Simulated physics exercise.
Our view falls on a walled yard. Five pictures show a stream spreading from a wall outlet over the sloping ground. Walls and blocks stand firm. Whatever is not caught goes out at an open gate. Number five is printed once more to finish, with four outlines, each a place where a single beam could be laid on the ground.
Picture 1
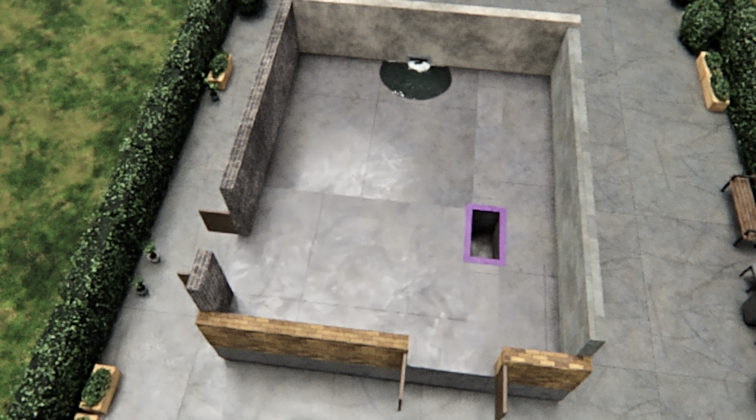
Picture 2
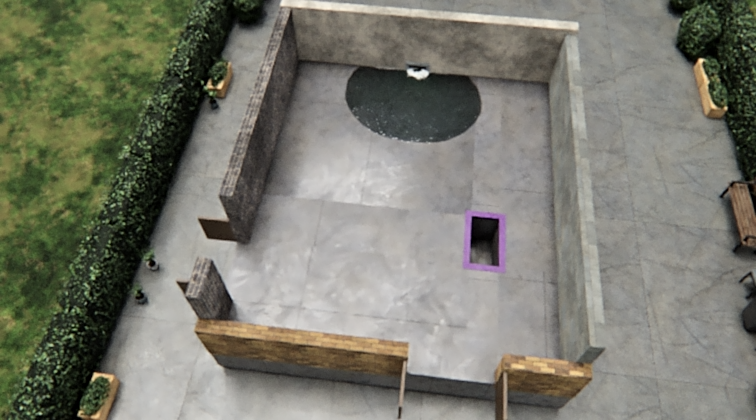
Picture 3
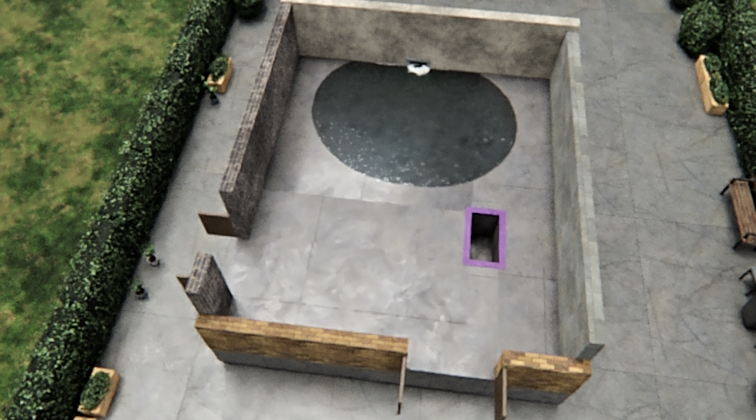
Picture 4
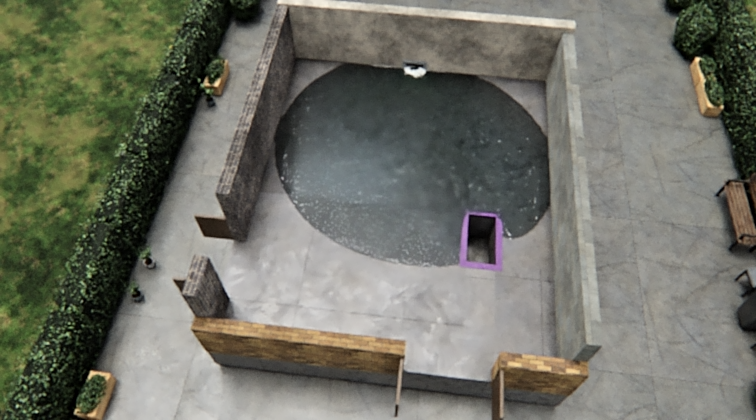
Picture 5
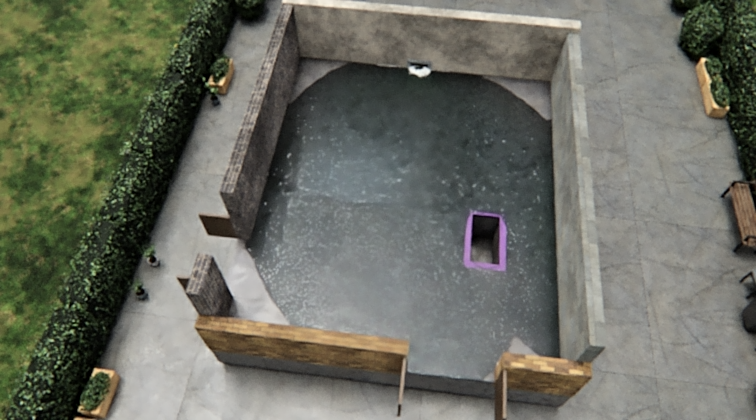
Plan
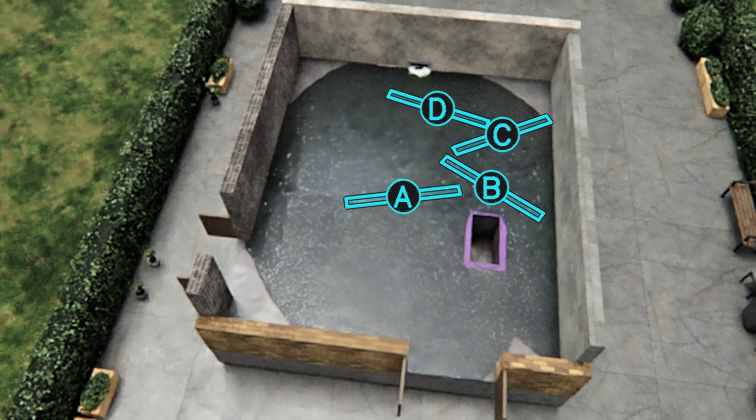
Dark water spreads from the back wall across a walled yard, surrounding a purple-edged rectangular gully.
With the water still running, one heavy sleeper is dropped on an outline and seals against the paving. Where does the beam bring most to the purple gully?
D beats the others.
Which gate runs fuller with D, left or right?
More leaves on the right.
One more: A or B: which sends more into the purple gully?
That would be A.
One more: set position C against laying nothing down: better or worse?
It is worse.
In cyan, A from (346, 202) to (459, 190); B from (444, 159) to (541, 216); C from (454, 150) to (548, 119); D from (389, 93) to (487, 124).
With A, about 17 % of the stream goes into the purple gully, about 82 % out by the gates.
With B, about 9 % of the stream goes into the purple gully, about 87 % out by the gates.
With C, about 10 % of the stream goes into the purple gully, about 89 % out by the gates.
With D, about 24 % of the stream goes into the purple gully, about 75 % out by the gates.
